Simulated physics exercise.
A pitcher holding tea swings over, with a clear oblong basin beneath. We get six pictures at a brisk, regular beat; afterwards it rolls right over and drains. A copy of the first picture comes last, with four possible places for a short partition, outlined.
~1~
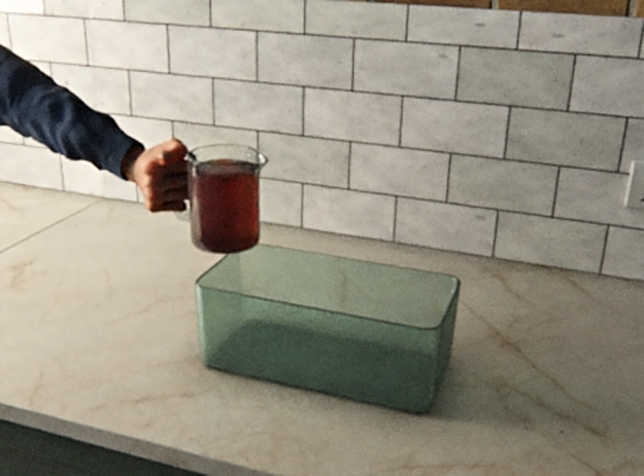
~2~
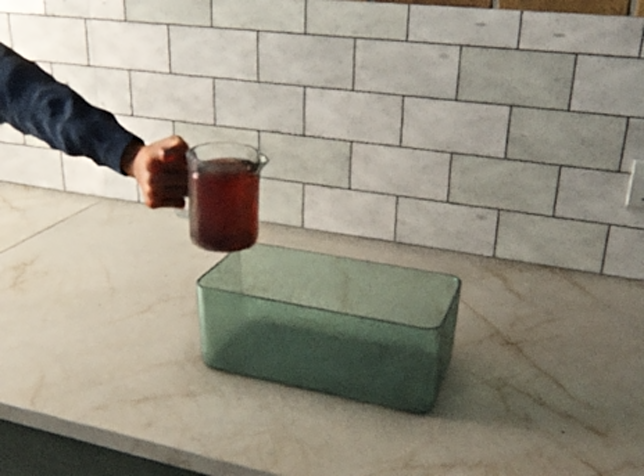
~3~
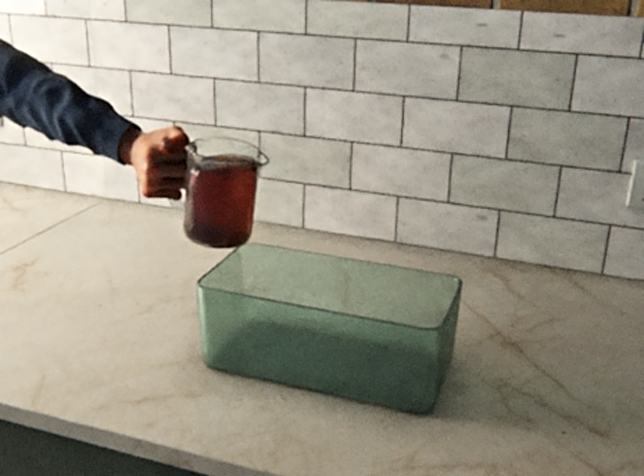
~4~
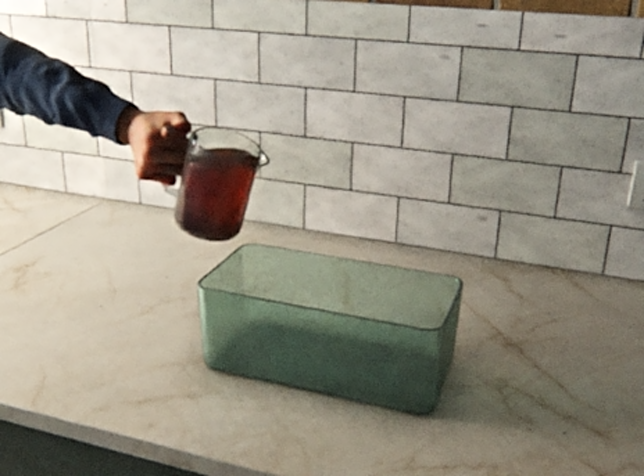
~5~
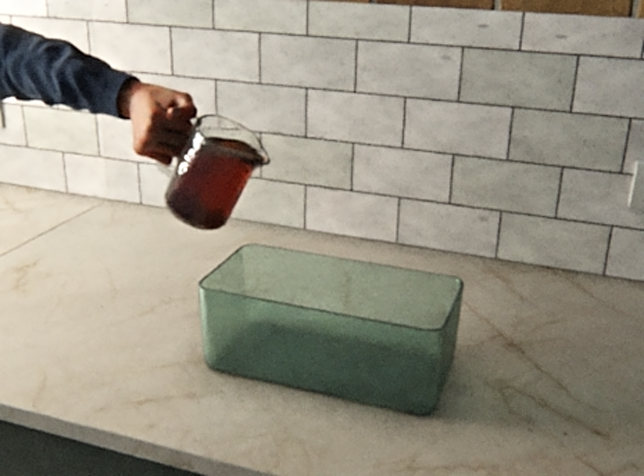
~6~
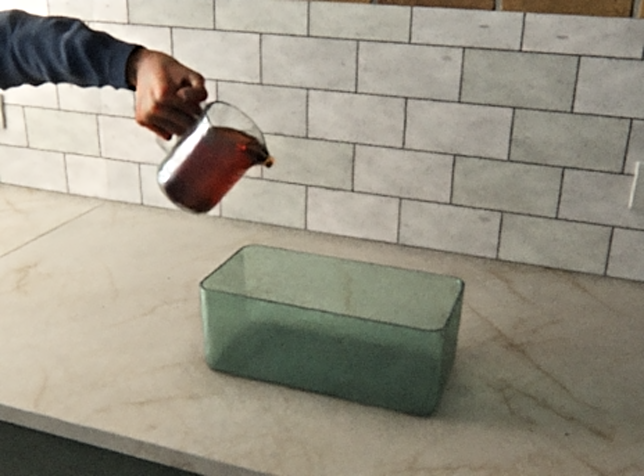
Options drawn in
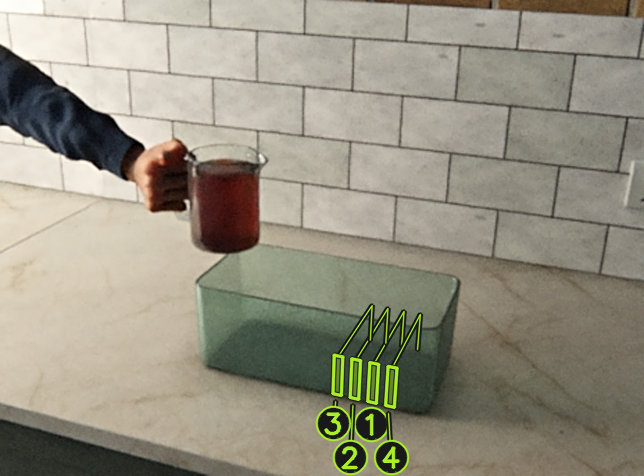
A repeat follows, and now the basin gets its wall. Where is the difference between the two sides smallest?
Slot 3.
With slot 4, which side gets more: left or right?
The left one.
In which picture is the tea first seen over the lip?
Picture 6.
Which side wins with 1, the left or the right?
The left side.
In lime, 1 at (370, 409); 2 at (352, 405); 3 at (335, 401); 4 at (388, 413).
If 1 is chosen, about 90 % ends left of the wall and 3 % right of it; 7 % is lost outside.
If 2 is chosen, about 84 % ends left of the wall and 10 % right of it; 5 % is lost outside.
If 3 is chosen, about 56 % ends left of the wall and 41 % right of it; 4 % is lost outside.
If 4 is chosen, about 90 % ends left of the wall and 5 % right of it; 5 % is lost outside.
